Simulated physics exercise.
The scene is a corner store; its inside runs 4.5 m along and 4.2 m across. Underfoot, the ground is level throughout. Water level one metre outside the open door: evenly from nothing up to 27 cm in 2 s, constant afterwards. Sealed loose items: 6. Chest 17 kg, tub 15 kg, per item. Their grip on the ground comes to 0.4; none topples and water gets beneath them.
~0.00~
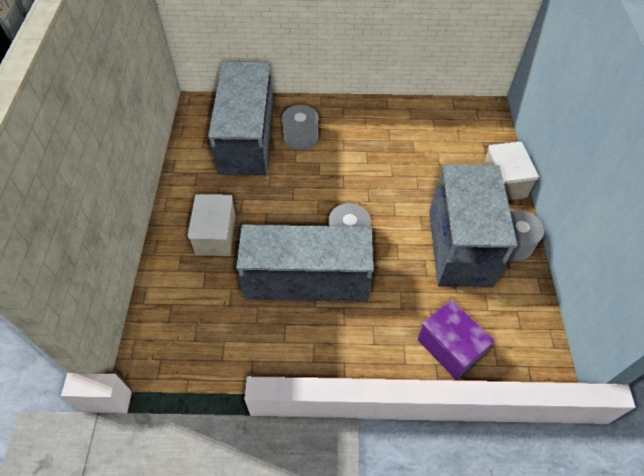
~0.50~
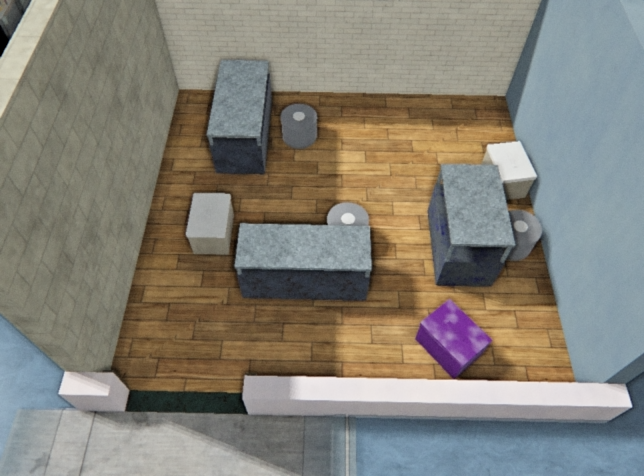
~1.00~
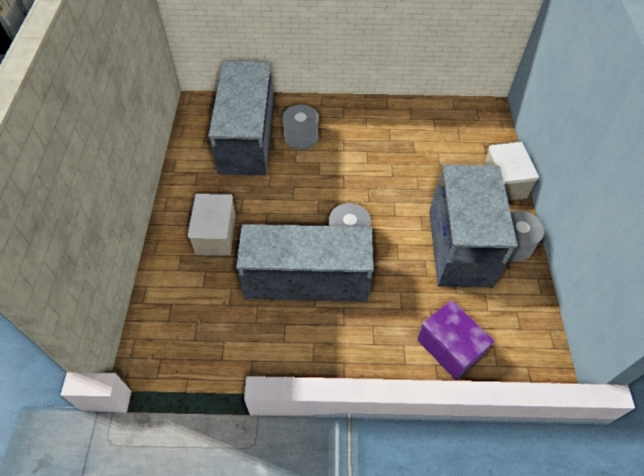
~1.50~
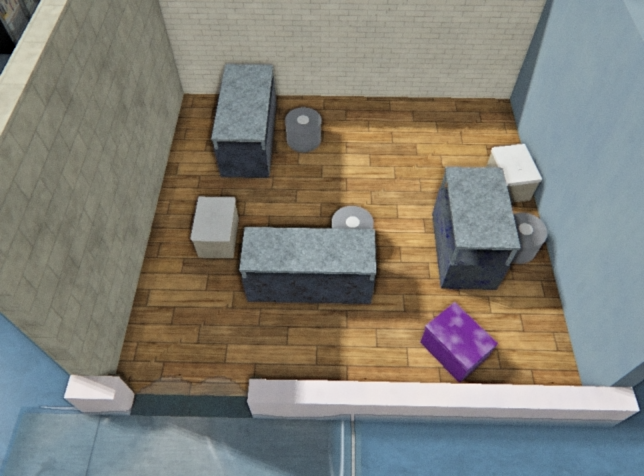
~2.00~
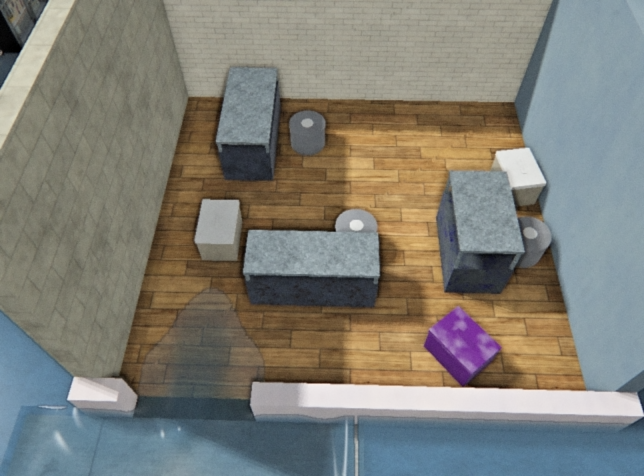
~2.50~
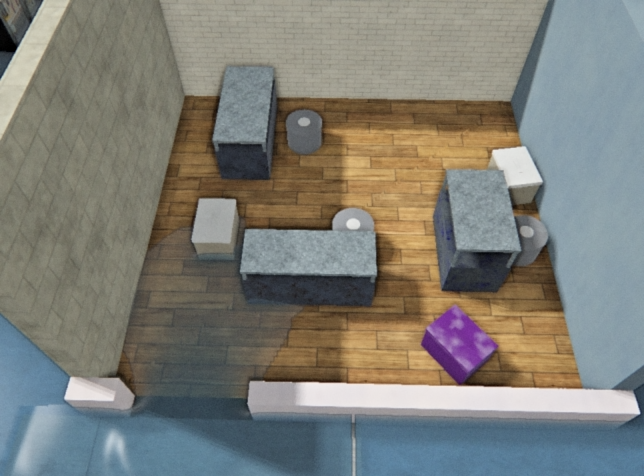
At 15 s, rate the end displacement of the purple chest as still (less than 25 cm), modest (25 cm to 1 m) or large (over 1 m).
Modest.
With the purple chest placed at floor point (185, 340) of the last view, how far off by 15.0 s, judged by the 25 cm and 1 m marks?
Outcome - it ends up well away.
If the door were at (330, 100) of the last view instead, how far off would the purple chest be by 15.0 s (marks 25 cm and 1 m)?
Then the purple chest would have gone a long way.
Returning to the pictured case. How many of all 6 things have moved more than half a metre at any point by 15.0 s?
I count 4 of them.
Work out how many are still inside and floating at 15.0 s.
At that instant the tally stands at 6.
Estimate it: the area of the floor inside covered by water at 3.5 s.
Roughly 7.0 m2 of it is wet.
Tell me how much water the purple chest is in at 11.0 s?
Close to 15 centimetres.
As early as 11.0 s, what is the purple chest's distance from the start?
100 cm, give or take.
After 3.5 s the purple chest is near (462, 337), 0.0 m from its start, aground; 0 afloat.
After 6.8 s the purple chest is near (499, 332), 0.4 m from its start, aground; 1 afloat.
After 11.0 s the purple chest is near (564, 310), 1.0 m from its start, afloat; 5 afloat.
After 15.0 s the purple chest is near (488, 294), 0.5 m from its start, afloat; 6 afloat.
